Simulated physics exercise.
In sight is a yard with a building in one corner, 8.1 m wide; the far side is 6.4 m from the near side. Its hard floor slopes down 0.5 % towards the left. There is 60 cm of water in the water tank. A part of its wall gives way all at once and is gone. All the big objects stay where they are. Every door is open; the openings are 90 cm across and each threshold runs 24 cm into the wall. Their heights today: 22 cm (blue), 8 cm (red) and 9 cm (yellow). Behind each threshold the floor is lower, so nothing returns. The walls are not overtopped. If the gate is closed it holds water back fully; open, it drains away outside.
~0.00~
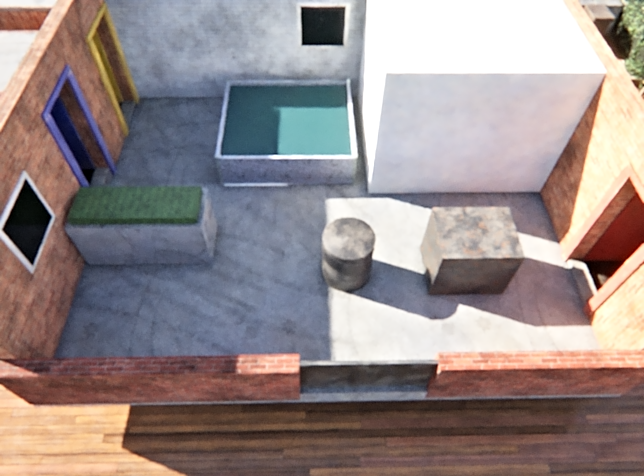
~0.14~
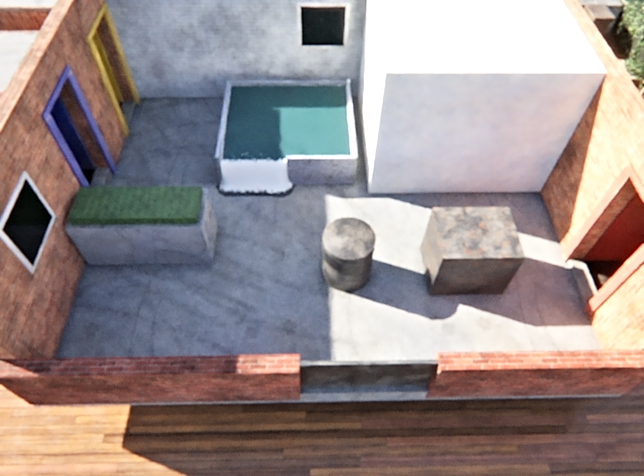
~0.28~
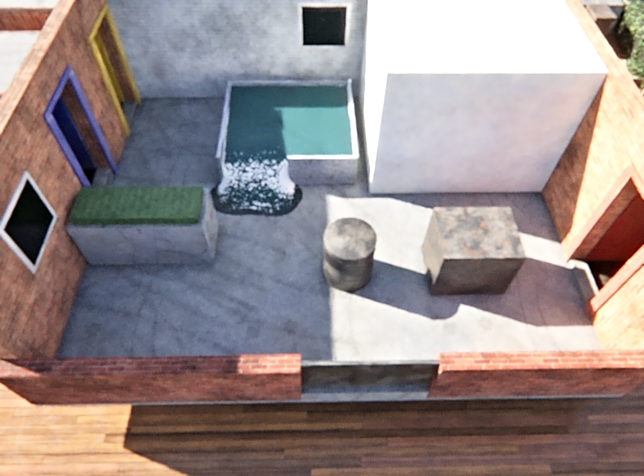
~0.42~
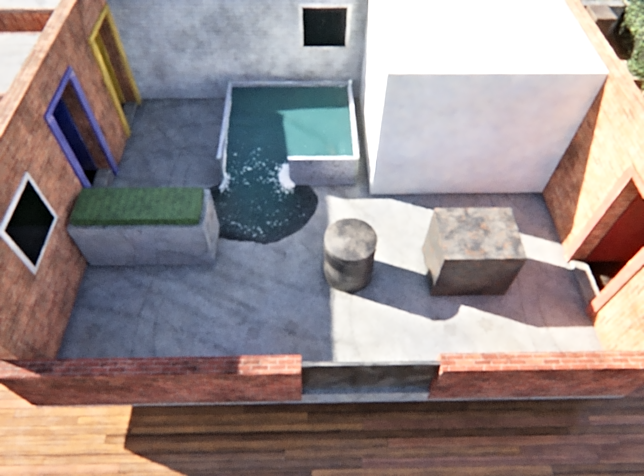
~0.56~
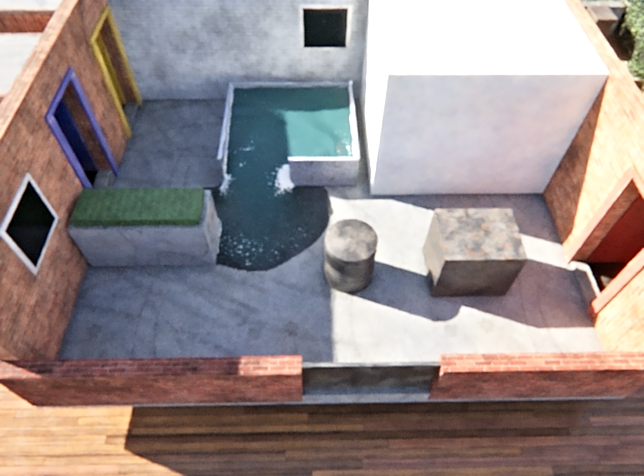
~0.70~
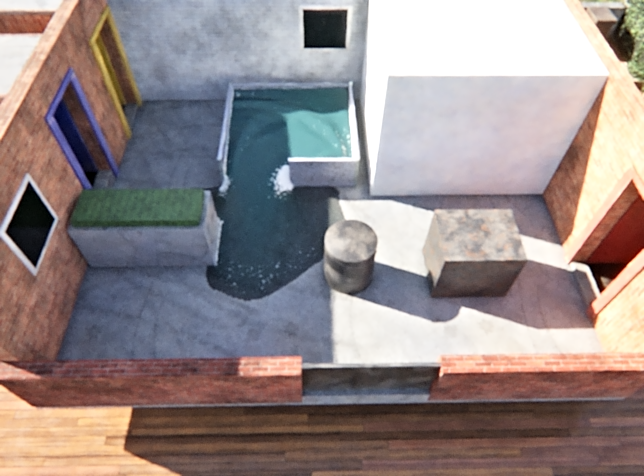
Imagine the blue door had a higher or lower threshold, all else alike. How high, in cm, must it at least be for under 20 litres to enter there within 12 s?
Some 17 cm above the ground.
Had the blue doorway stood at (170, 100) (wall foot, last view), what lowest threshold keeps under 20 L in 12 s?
About 9.0 cm.
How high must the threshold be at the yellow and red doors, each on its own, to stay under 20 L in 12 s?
Roughly 7.0 cm at yellow and 9.5 cm at red.
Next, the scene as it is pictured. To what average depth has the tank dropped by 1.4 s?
Some 45 cm.
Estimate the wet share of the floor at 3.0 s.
About 50 per cent.
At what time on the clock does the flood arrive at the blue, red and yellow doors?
Arrival: Blue 1.6 s, red 4.0 s, yellow 2.6 s.
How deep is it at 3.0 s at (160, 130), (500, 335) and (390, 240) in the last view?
About 3, 0 and 1 cm.
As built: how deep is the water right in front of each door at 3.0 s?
In cm: Blue 19, red 0, yellow 3.
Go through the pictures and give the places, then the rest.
The first picture shows still water, 60 cm deep, in the water tank at (288, 120); the blue door at (87, 153) is dry.
In the second picture, the front is at (231, 193), 0.3 m from the gap at (255, 175); 0.3 m2 of floor is wet, 60 cm left at the back.
In the third picture, water pours out at (257, 176) and has run 0.7 m, to (270, 213); about 10 cm deep outside, 60 cm at the back.
In the fourth picture, the gap is at (257, 177), the front 1.3 m out at (252, 238); the back of the water tank holds 60 cm.
In the fifth picture, the gap is at (258, 178), the front 1.8 m out at (240, 264); the back of the water tank holds 60 cm.
In the sixth picture, water pours out at (258, 178) and has run 2.4 m, to (240, 293); about 6 cm deep outside, 59 cm at the back; 1.4 m in a straight line remain to the blue door at (90, 156).
After 1.4 s water covers 25 % of the floor, deepest (38 cm) near (213, 223); it has not reached the blue door.
After 3.0 s water covers 50 % of the floor, deepest (30 cm) near (254, 368); 19 cm at the blue door, 3 litres in over its 22 cm threshold.
After 12.0 s water covers 100 % of the floor, deepest (13 cm) near (497, 198); 7 cm at the blue door, 4 litres in over its 22 cm threshold.
At the blue door as built, the water arrived by 1.7 s and peaked near 22 cm at 2.2 s.
Run again over the same 12 s with other heights there, 32 litres in over 14.5 cm, 9 litres over 19.5 cm. The limit of 20 litres is kept from about 17 cm up.
